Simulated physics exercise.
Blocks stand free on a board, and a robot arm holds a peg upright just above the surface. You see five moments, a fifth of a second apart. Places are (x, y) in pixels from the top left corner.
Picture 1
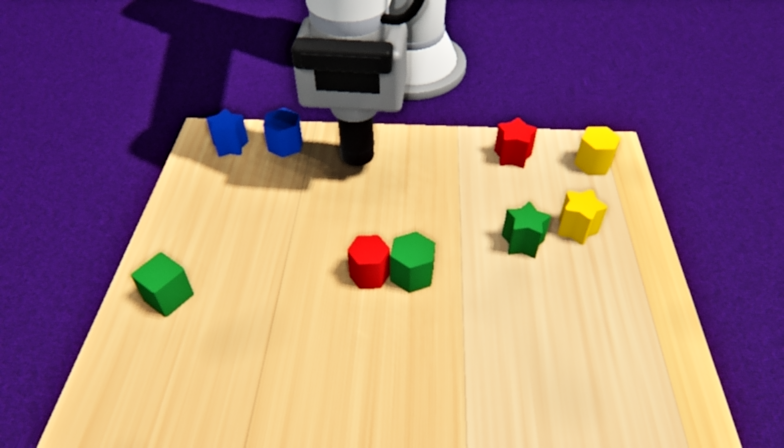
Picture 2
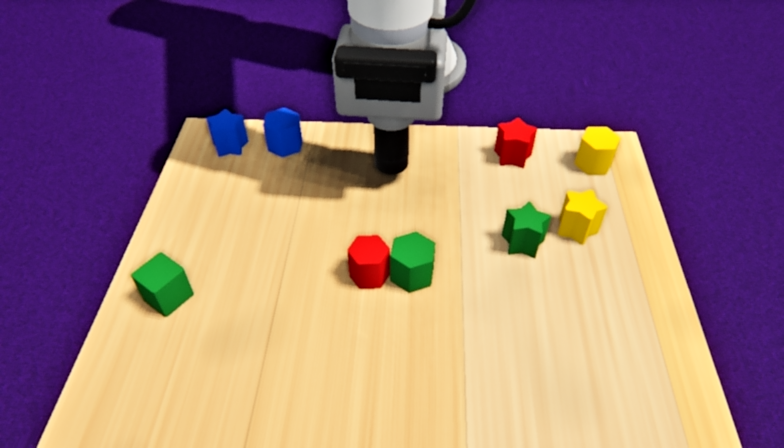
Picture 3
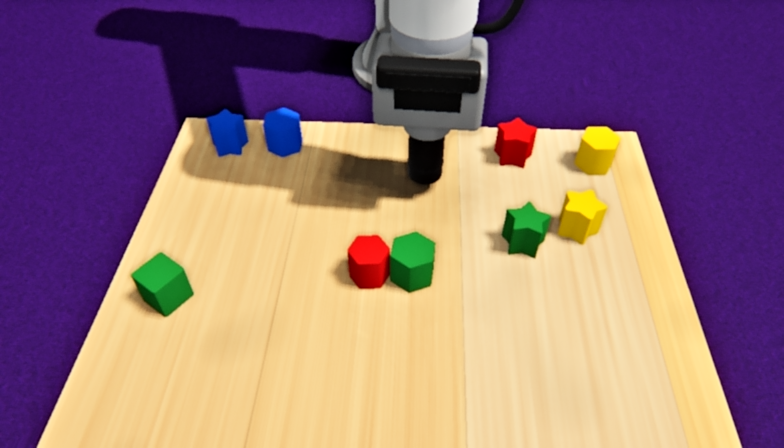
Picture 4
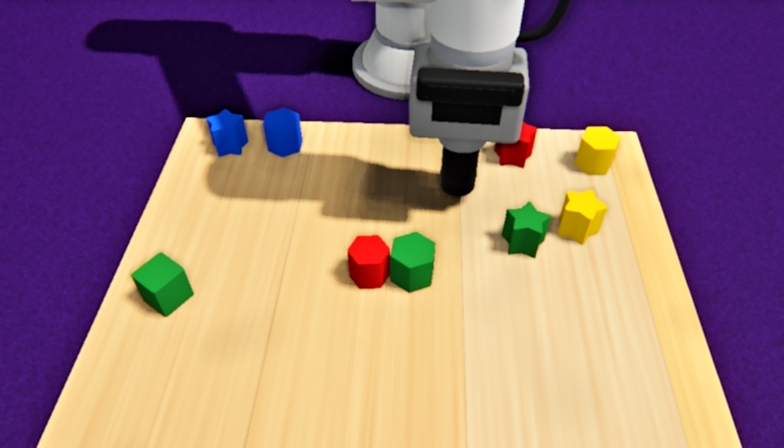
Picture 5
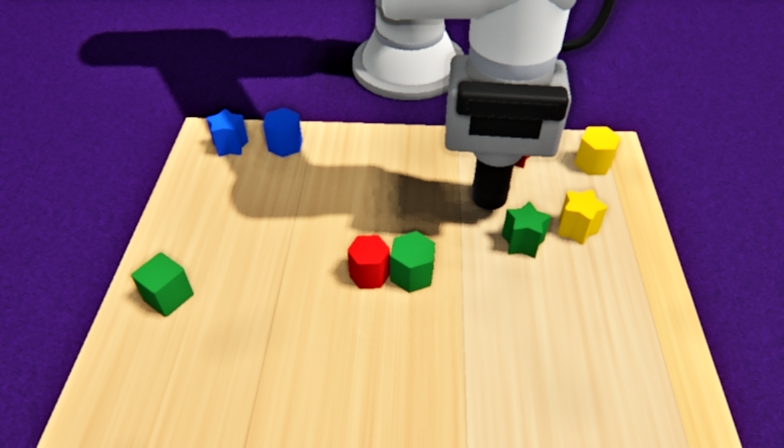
On a pale wooden board against a purple background, a robot arm holds a black peg upright near the far edge, among scattered coloured blocks. The peg glides steadily right and slightly nearer, passing in front of the red star, and ends just left of the green star while the blocks stay still.
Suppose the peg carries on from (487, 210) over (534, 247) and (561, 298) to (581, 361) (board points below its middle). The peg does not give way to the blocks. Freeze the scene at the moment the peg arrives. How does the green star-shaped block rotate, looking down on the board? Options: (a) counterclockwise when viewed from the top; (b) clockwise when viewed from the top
My answer is option a.
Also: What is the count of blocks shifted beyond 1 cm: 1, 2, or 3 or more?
Going by the path, one block will move.
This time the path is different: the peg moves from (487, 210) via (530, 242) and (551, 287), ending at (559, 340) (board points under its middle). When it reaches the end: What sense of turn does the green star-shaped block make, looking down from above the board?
Looking from above, the answer is counterclockwise.
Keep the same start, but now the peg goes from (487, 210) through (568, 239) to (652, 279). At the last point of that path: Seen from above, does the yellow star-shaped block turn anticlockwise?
My answer is yes.
What follows on the original path. One third of the way, peg at (537, 235); green star-shaped block at (562, 245).
Two thirds of the way, peg at (565, 288); green star-shaped block at (597, 301).
At the end, peg at (586, 350); green star-shaped block at (634, 354), turned 35° anticlockwise; yellow star-shaped block in place.
